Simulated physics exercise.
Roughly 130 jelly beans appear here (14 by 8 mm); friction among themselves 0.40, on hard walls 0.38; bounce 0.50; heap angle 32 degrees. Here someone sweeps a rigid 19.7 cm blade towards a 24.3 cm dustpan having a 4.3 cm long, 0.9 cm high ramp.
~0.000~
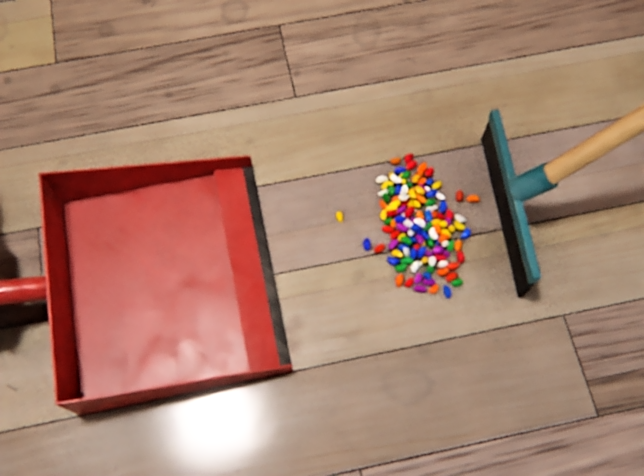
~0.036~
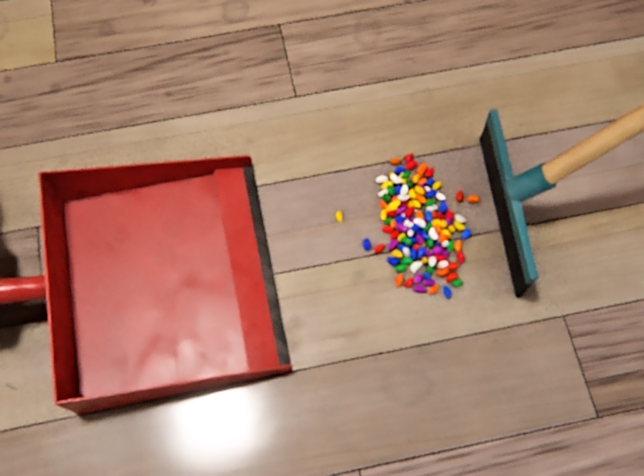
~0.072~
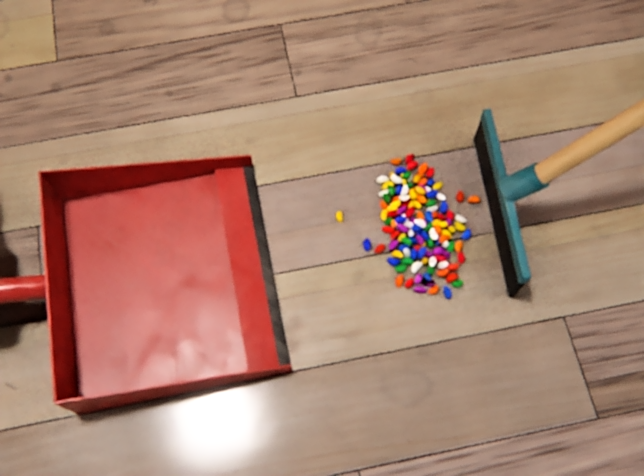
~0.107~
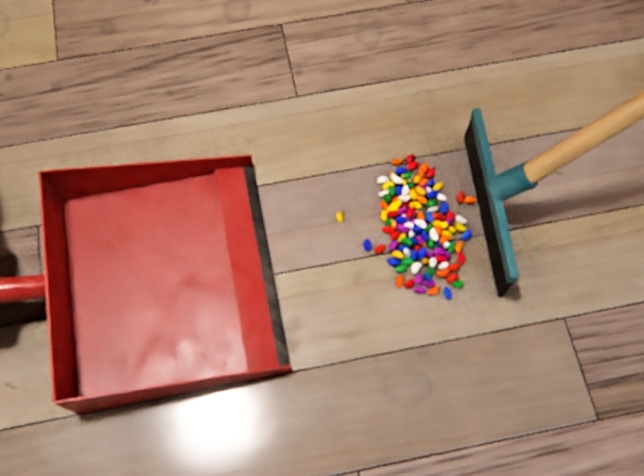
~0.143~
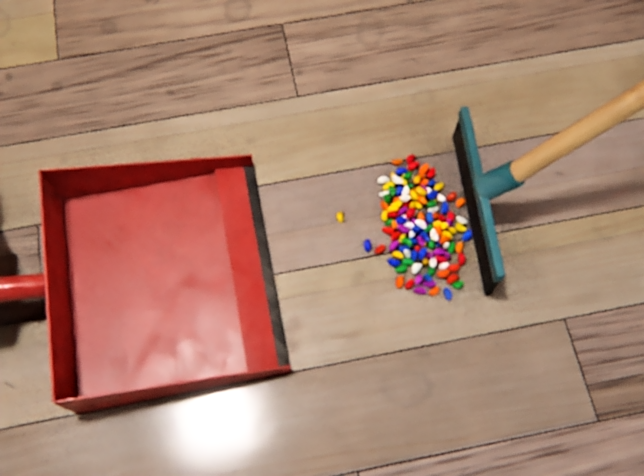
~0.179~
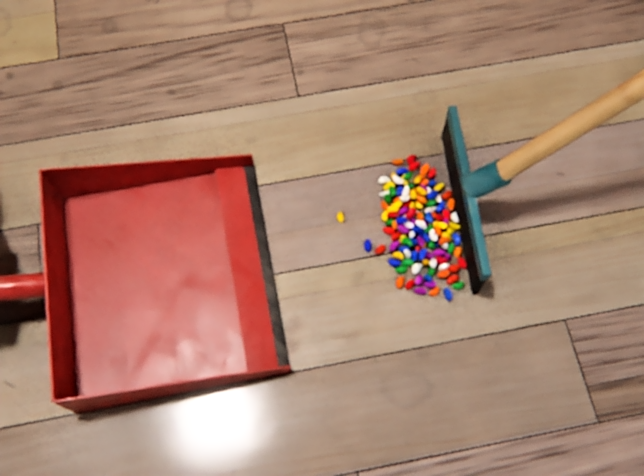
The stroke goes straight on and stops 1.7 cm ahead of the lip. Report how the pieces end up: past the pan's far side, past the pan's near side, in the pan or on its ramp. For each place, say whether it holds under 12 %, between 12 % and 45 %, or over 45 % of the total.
Far side: Between 12 % and 45 %, near side: Under 12 %, pan: Between 12 % and 45 %.
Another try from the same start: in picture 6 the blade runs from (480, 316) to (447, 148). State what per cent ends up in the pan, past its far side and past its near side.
Pan 20; far 0; near 5.
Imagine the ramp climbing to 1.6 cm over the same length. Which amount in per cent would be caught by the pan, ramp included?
30 %.
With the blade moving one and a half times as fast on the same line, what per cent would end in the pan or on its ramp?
Then some 40 in a hundred.
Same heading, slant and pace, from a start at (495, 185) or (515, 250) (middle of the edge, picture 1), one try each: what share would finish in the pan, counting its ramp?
Some 30 and 35 per cent.
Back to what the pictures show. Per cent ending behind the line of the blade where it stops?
About 15 per cent.
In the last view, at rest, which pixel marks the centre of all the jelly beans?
(263, 210).
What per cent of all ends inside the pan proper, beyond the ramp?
Close to 0 per cent.
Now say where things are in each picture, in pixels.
In the first picture, blade from (533, 278) to (494, 118), moved 0.0 cm, 0 of the pieces shifted so far; middle of the pieces at (420, 217); pan at (154, 286).
In the second picture, blade from (531, 278) to (492, 118), moved 0.3 cm, 0 of the pieces shifted so far; middle of the pieces at (420, 217).
In the third picture, blade from (524, 278) to (486, 117), moved 1.0 cm, 0 of the pieces shifted so far; middle of the pieces at (421, 217).
In the fourth picture, blade from (512, 278) to (476, 117), moved 2.2 cm, 1 of the pieces shifted so far; middle of the pieces at (421, 218).
In the fifth picture, blade from (498, 276) to (464, 115), moved 3.6 cm, 2 of the pieces shifted so far; middle of the pieces at (413, 223).
In the sixth picture, blade from (484, 275) to (452, 114), moved 5.1 cm, 11 of the pieces shifted so far; middle of the pieces at (413, 223); pan at (153, 284). The blade's pace is about 0.39 m/s, heading 19 degrees away from the viewer's side.
After 0.43 s, middle of the blade 12 cm from the lip; 0 % over the lip, far side 5 %, near side 0 %.
After 0.60 s, middle of the blade 6 cm from the lip; 0 % over the lip, far side 10 %, near side 0 %.
After 0.90 s, middle of the blade 3 cm from the lip; 35 % over the lip, far side 20 %, near side 0 %.
At rest (1.9 s), far side 20 %, near side 0 %, pan 35 %, in front of the lip or behind the blade 45 %.
